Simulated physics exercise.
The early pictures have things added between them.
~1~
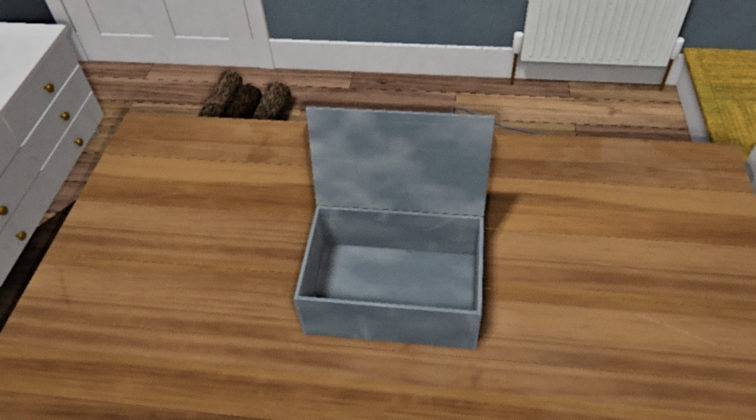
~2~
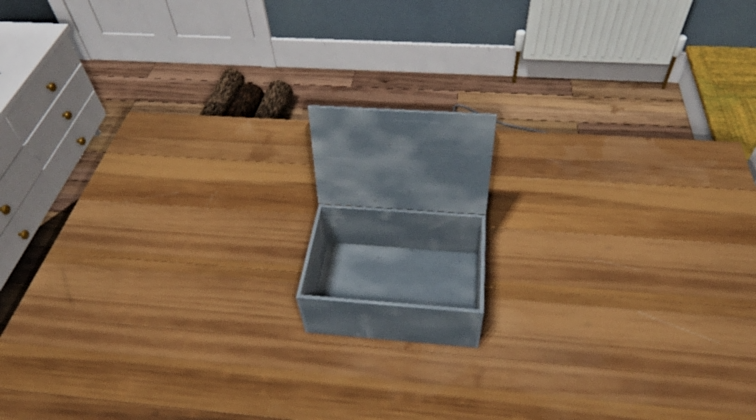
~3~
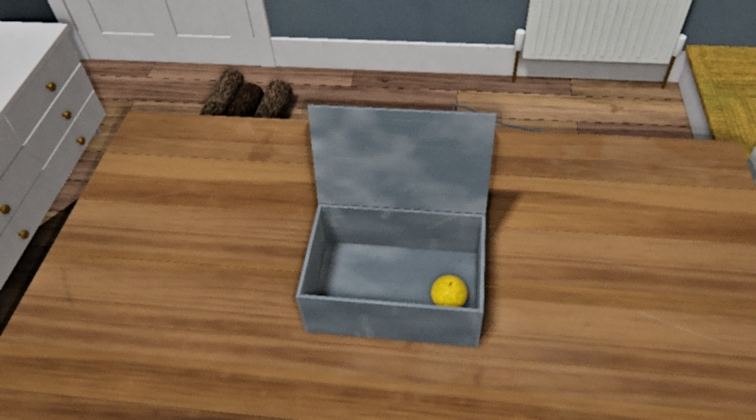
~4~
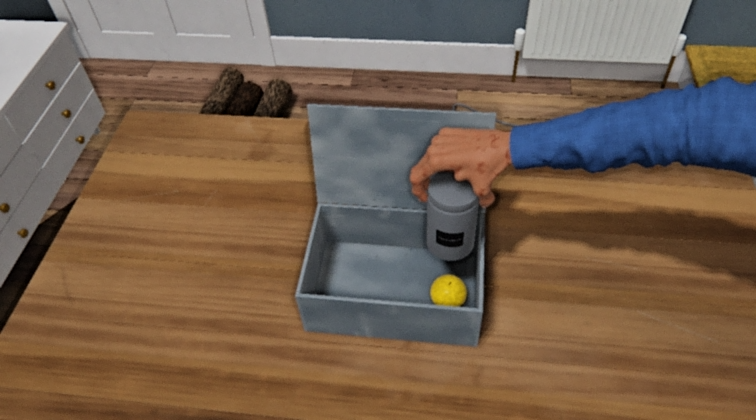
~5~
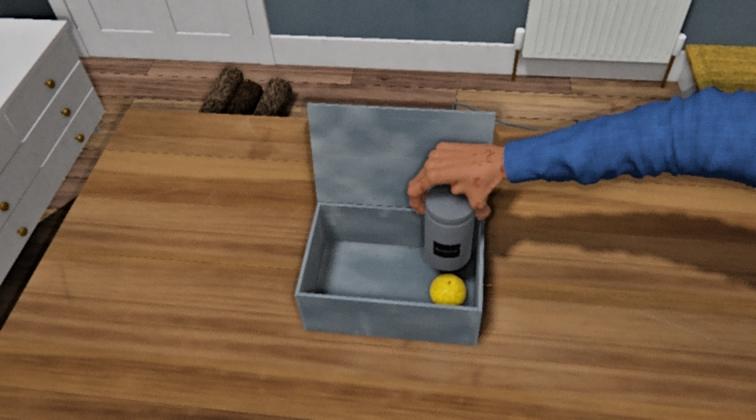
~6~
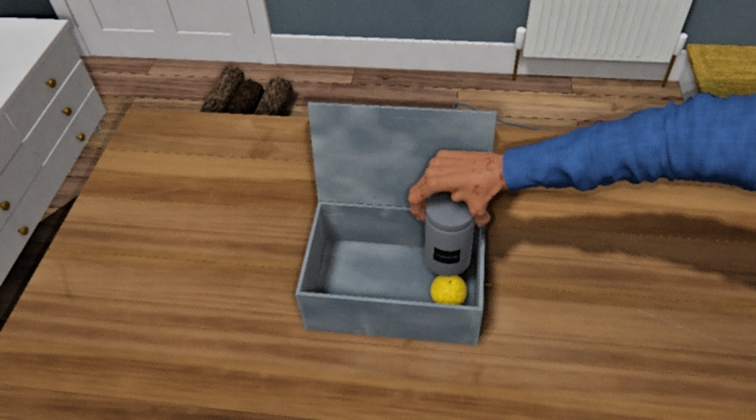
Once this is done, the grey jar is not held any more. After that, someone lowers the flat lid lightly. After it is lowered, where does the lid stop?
It stops flat on the box.
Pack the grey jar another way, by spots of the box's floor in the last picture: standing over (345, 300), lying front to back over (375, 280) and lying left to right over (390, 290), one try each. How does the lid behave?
So, one: It remains raised; two: It drops fully; three: It drops fully.
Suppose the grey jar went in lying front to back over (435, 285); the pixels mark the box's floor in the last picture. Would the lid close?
In that case, no gap is left.
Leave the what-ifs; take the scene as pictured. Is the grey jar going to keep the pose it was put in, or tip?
By the end it has leaned over.
Then, 0.70 s later than the last frame, grey jar on its side near (411, 270); yellow apple moved about its own width.
Then, 1.40 s later than the last frame, lid 72° above the rim; grey jar on its side near (383, 280); yellow apple moved about its own width.
Then, 2.10 s later than the last frame, lid 20° above the rim; grey jar on its side near (383, 280); yellow apple moved about its own width.
When it is over, lid shut; lying over in the box, grey jar; yellow apple as before. End places, in pixels of the last picture, grey jar near (384, 280).
